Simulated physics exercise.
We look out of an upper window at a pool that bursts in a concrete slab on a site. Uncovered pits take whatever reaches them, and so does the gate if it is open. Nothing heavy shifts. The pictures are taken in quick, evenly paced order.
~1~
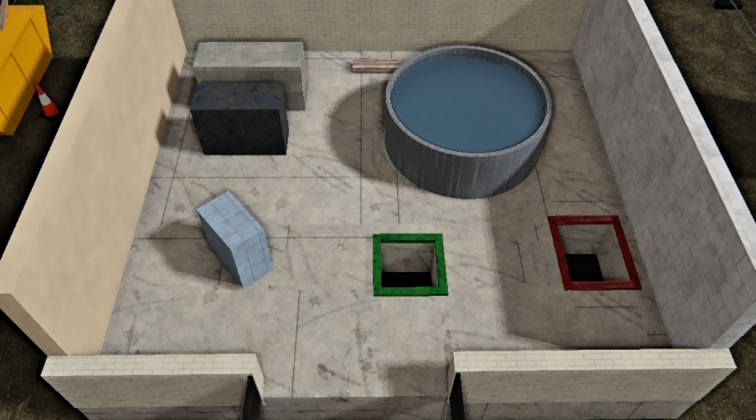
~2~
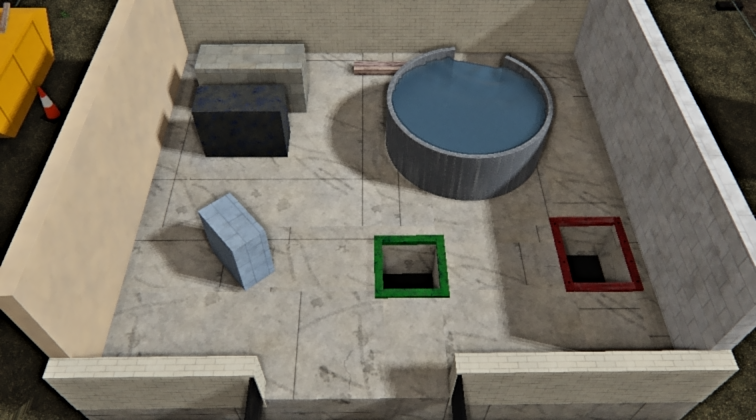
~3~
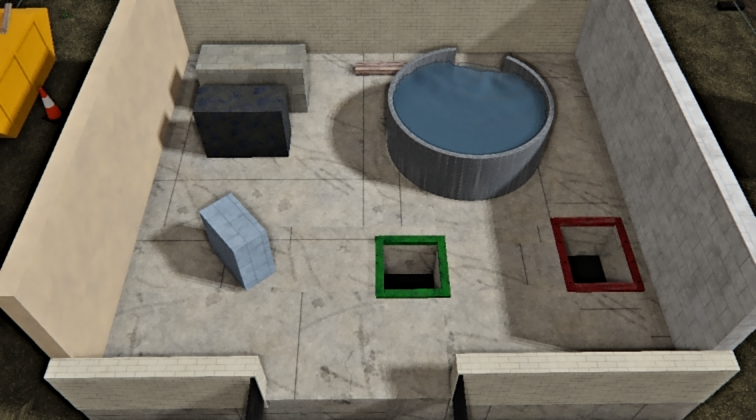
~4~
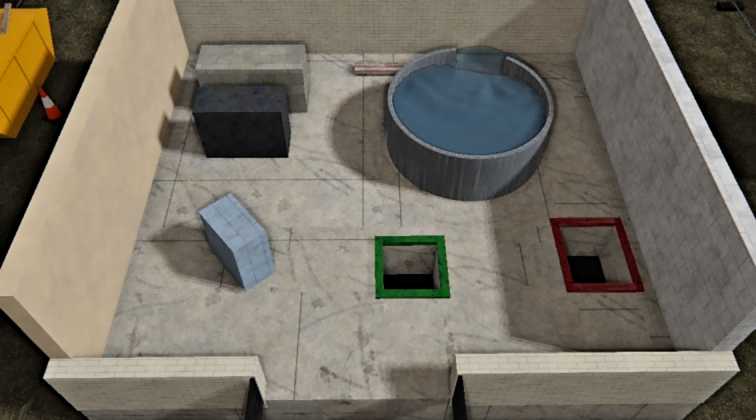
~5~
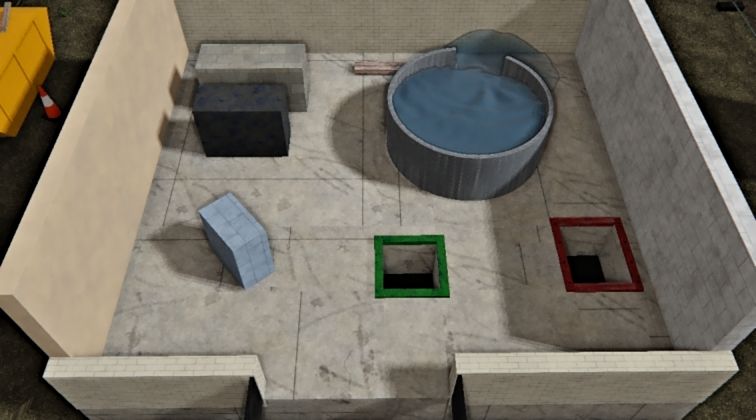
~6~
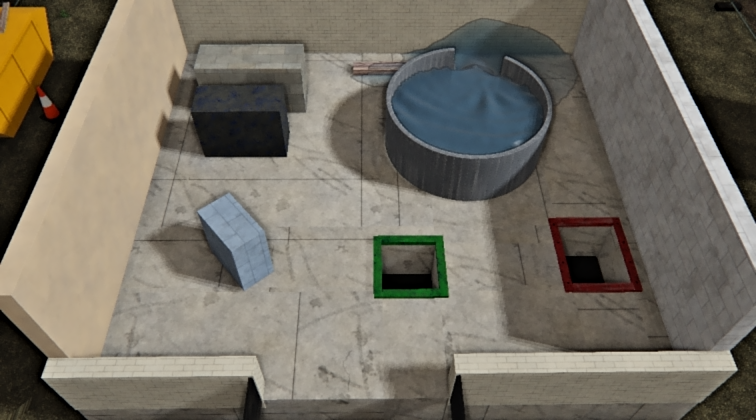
On a walled concrete slab with two square holes, a round tank of still water opened at its far side, and water poured out through the gap and spread along the back wall.
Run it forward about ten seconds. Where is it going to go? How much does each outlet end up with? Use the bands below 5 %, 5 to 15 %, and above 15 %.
Once it settles, the gate ends up with below 5 %, the red pit ends up with above 15 %, the green pit ends up with below 5 %.
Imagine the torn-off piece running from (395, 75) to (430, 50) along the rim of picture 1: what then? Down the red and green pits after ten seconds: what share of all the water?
The red pit takes 2 per cent and the green pit 2 per cent.
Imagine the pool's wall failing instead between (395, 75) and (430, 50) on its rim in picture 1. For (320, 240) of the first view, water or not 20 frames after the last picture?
Lab note: Point logged as inundated.
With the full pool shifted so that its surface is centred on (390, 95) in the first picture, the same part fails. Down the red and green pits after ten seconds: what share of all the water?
The red pit ends up with 15 per cent and the green pit with 0 per cent.
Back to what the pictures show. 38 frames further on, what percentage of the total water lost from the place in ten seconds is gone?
Around 55 percent.
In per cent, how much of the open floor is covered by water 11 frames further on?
Around 30 percent.
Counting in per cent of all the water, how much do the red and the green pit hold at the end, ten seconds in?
I'd say near 24 %, and near 0 %.
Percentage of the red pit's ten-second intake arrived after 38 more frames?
Share by then: 60 in a hundred.
A moment on, water covers 15 % of the floor; the gate 0 %, the red pit 0 %, the green pit 0 %.
Next, water covers 30 % of the floor; the gate 0 %, the red pit 0 %, the green pit 0 %.
Then, water covers 50 % of the floor; the gate 0 %, the red pit 5 %, the green pit 0 %.
Later, water covers 75 % of the floor; the gate 0 %, the red pit 15 %, the green pit 0 %.
In the end, water covers 90 % of the floor; the gate 3 %, the red pit 25 %, the green pit 0 %.
